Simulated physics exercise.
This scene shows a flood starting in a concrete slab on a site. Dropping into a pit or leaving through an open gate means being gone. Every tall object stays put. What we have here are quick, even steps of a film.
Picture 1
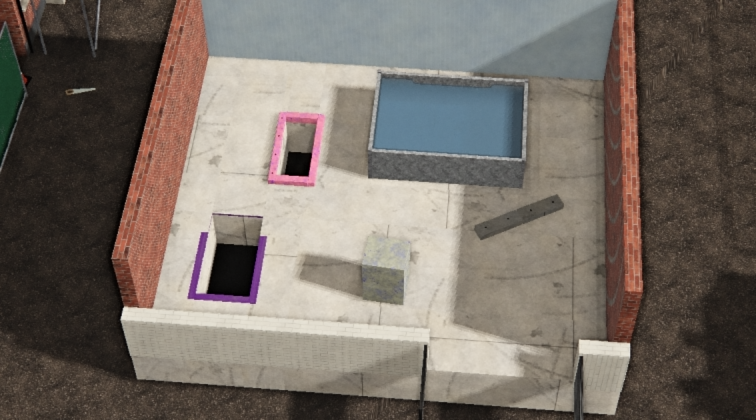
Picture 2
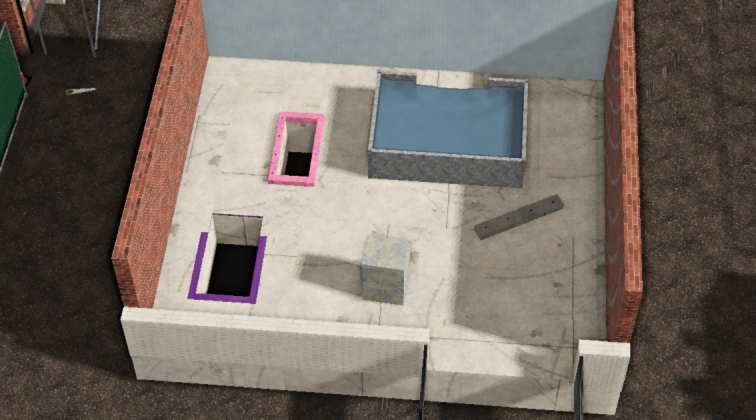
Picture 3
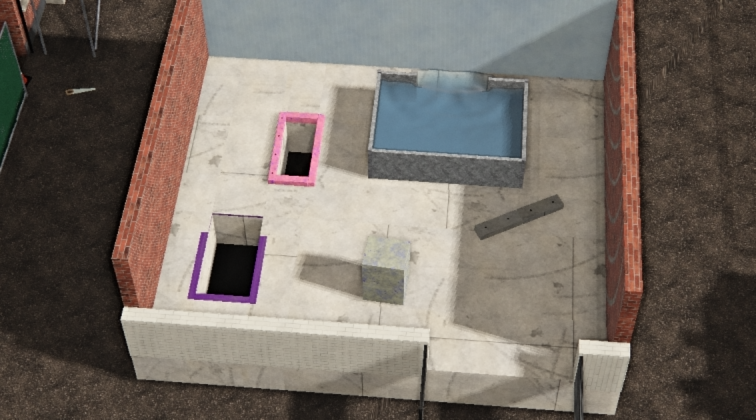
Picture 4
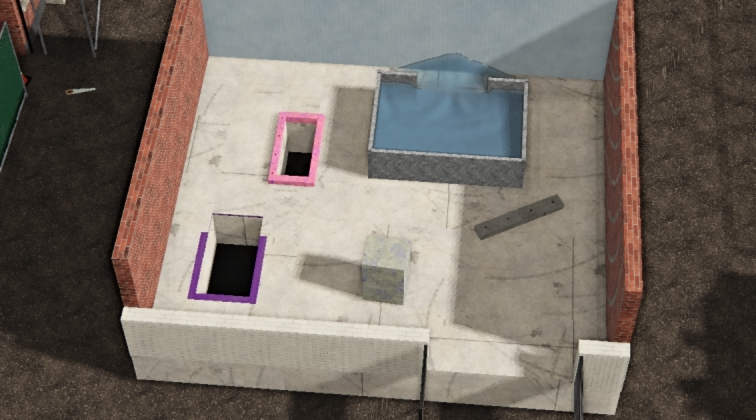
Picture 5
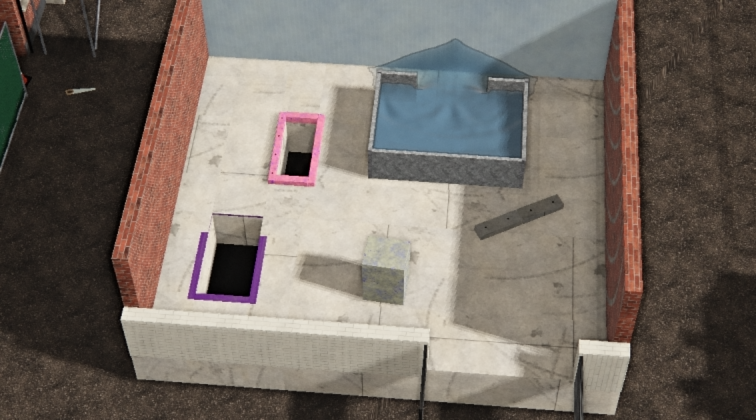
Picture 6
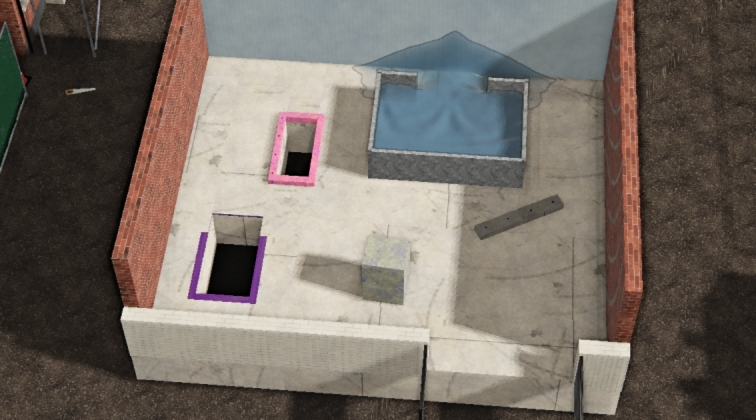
Water broke out through a gap in the far side of the gray tank on a walled concrete slab, then rose against the back wall and spread outward behind the tank to both sides.
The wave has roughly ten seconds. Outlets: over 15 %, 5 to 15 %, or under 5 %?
One by one: Gate: The middle band; pink pit: The bottom band; purple pit: The top band.
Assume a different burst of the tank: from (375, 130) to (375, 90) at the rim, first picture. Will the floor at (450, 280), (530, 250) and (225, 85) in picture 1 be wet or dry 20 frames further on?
Point 1: Unwetted; point 2: Unwetted; point 3: Inundated.
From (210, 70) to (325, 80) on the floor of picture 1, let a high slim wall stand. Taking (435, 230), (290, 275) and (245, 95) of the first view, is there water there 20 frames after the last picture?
In order: Dry; dry; wet.
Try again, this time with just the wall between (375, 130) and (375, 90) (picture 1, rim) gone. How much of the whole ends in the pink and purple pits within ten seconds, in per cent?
Per cent: Pink 35, purple 12.
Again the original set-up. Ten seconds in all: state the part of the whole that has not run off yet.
Some 70 parts in a hundred have not run off.
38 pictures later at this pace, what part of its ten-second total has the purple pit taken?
I get 30 per cent.
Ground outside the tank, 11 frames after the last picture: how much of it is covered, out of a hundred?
Roughly 30 per cent.
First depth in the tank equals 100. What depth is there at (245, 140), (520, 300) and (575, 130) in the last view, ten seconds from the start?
The depth comes out near 8, 2 and 10 per cent.
A moment on, water covers 15 % of the floor; the gate 0 %, the pink pit 0 %, the purple pit 0 %.
Next, water covers 30 % of the floor; the gate 0 %, the pink pit 0 %, the purple pit 0 %.
Then, water covers 50 % of the floor; the gate 0 %, the pink pit 0 %, the purple pit 0 %.
Later, water covers 75 % of the floor; the gate 4 %, the pink pit 1 %, the purple pit 5 %.
In the end, water covers 90 % of the floor; the gate 12 %, the pink pit 1 %, the purple pit 17 %.
